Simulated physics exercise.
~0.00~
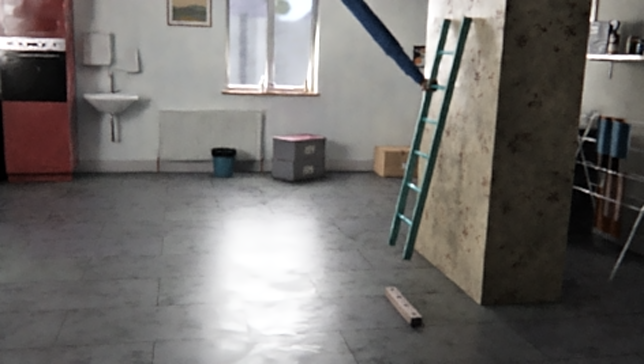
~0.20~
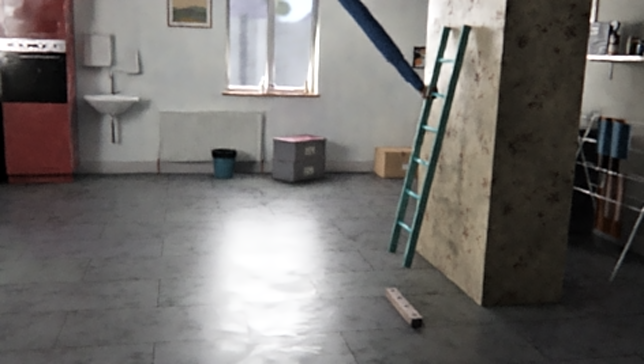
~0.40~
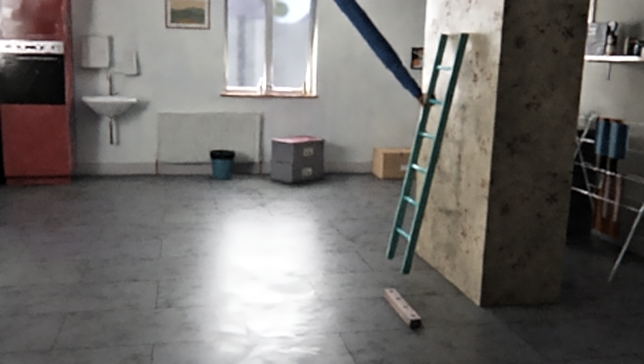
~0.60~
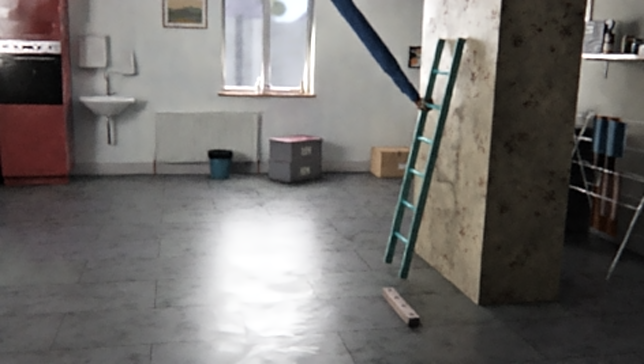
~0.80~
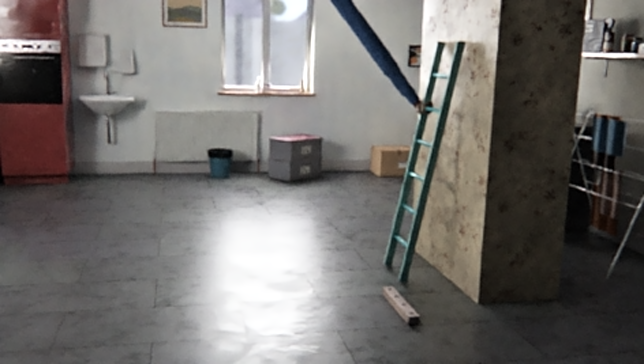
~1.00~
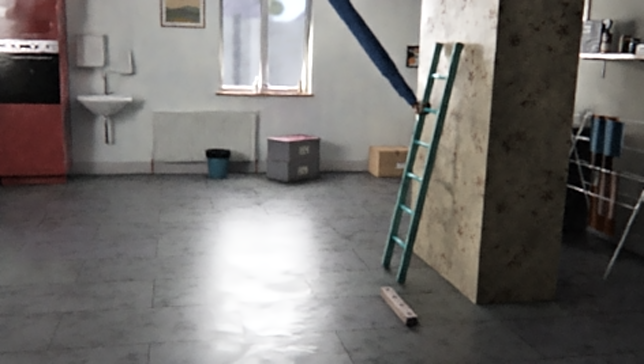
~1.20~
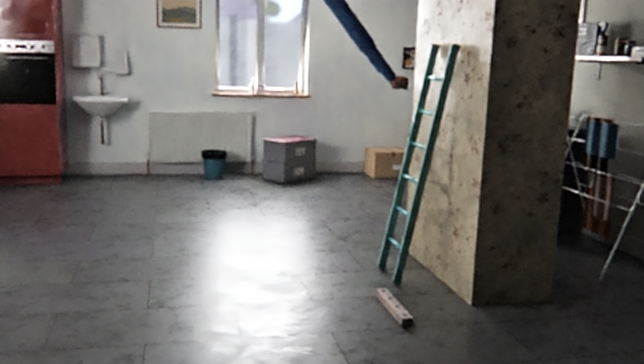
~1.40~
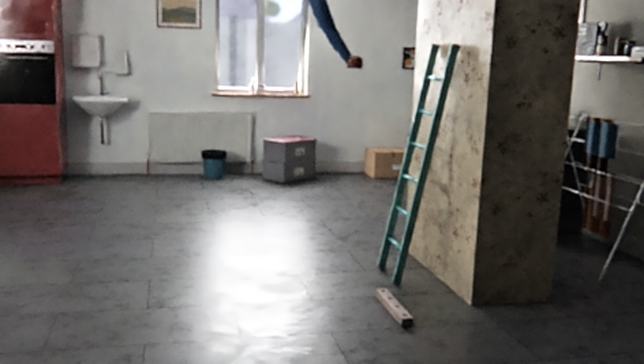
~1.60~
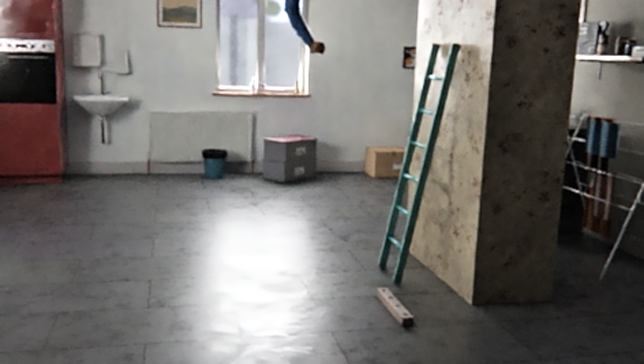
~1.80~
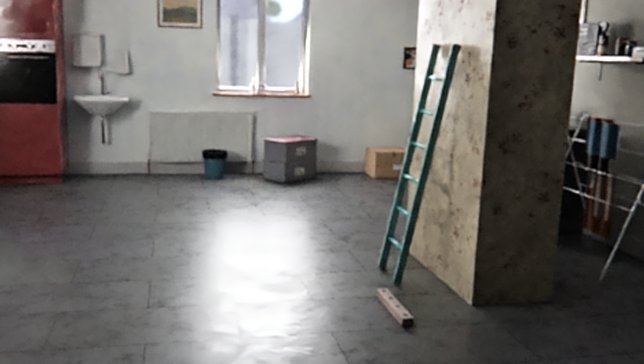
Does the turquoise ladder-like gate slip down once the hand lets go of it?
No, the turquoise gate holds its place and is still leaning at a slant after the hand has gone.
